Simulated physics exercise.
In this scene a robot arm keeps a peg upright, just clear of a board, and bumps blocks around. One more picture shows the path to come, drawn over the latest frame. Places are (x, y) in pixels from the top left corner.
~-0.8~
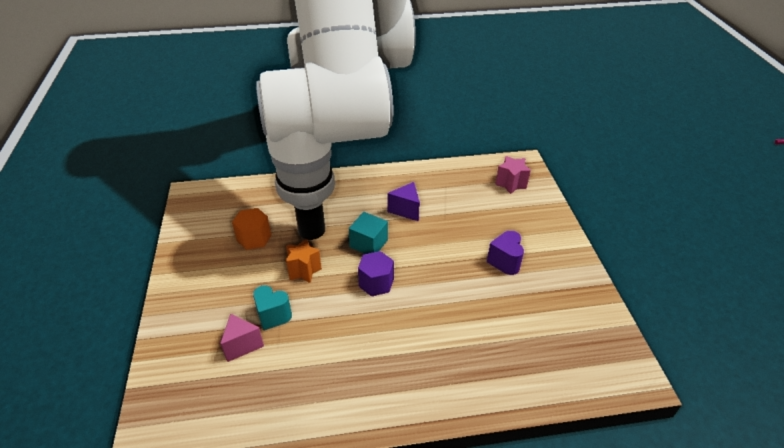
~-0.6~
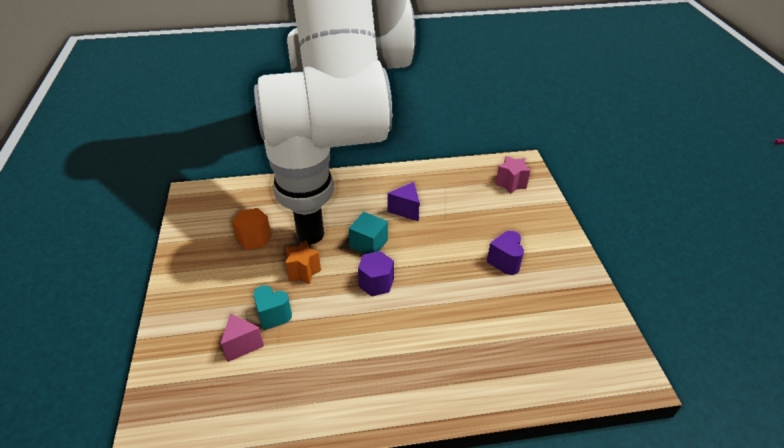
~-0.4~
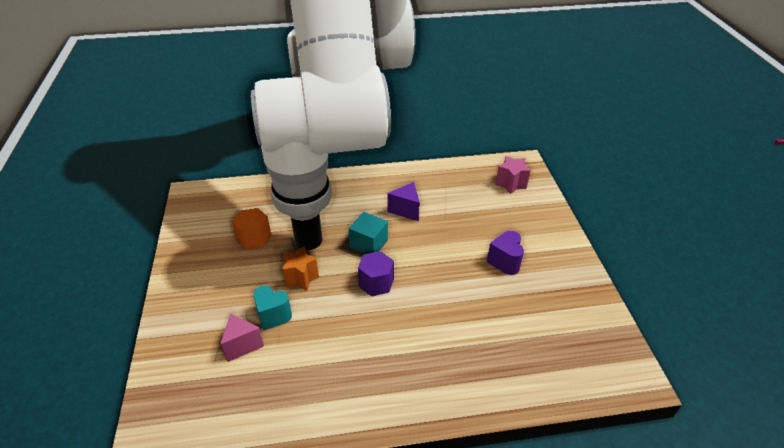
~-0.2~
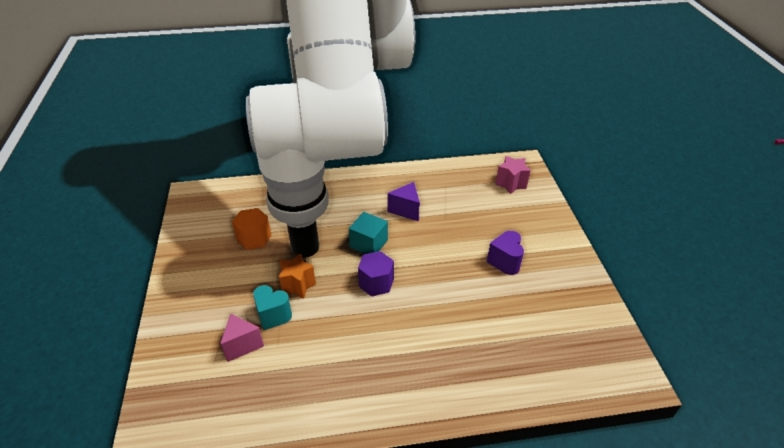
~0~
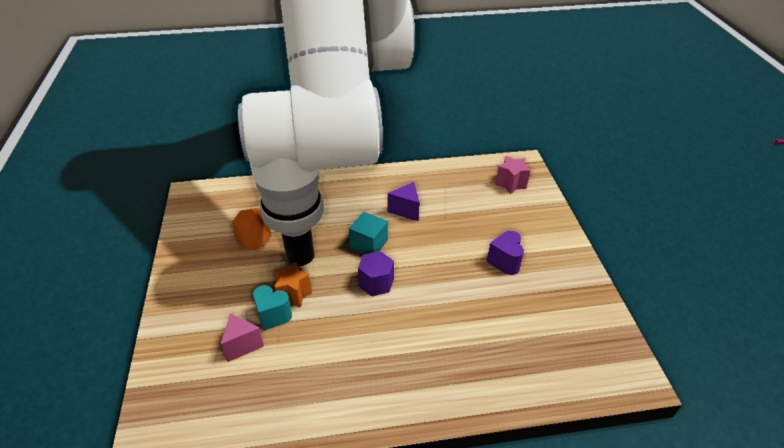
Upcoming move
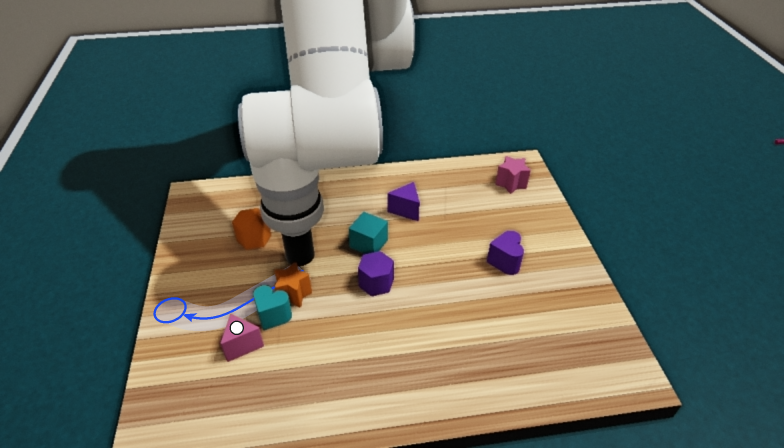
White robot arm with a black peg slowly nudging an orange star-shaped block toward a turquoise heart-shaped block on a wooden board.
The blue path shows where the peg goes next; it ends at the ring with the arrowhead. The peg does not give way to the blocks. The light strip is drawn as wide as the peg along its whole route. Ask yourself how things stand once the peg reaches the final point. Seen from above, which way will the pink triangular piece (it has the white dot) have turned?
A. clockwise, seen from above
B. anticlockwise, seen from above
A (clockwise, seen from above)
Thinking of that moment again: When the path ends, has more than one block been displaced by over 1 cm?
My answer is yes.
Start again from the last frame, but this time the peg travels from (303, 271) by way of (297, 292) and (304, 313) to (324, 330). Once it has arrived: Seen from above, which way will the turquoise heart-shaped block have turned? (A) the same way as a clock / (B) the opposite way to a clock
Choice A: The same way as a clock.
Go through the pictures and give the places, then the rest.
Peg tip (312, 231); block tops, pink triangular piece (237, 328); orange hexagon (250, 219); turquoise heart-shaped block (269, 297); orange star-shaped block (301, 251), in the first frame.
Peg (311, 235); orange star-shaped block (300, 253), in the second frame.
Peg (309, 241); orange star-shaped block (298, 259), in the third frame.
Peg (305, 248); orange star-shaped block (295, 267), in the fourth frame.
Peg (300, 256); pink triangular piece (237, 328); orange hexagon (250, 219); turquoise heart-shaped block (269, 297); orange star-shaped block (290, 276), in the fifth frame.
Path on the board, from (303, 271) via (262, 294) and (216, 317), ending at (170, 310); the dot is on the pink triangular piece.
On the path given first. One third of the way, peg (258, 280); pink triangular piece (239, 331), turned 20° clockwise; turquoise heart-shaped block (265, 318); orange star-shaped block (271, 292), turned 80° anticlockwise.
Two thirds of the way, peg (211, 303); pink triangular piece (239, 331), turned 20° clockwise; turquoise heart-shaped block (264, 319), turned 25° anticlockwise; orange star-shaped block (263, 293), turned 115° anticlockwise.
At the end, peg (164, 296); pink triangular piece (239, 331), turned 20° clockwise; orange hexagon in place; turquoise heart-shaped block (264, 319), turned 25° anticlockwise; orange star-shaped block (263, 293), turned 115° anticlockwise.
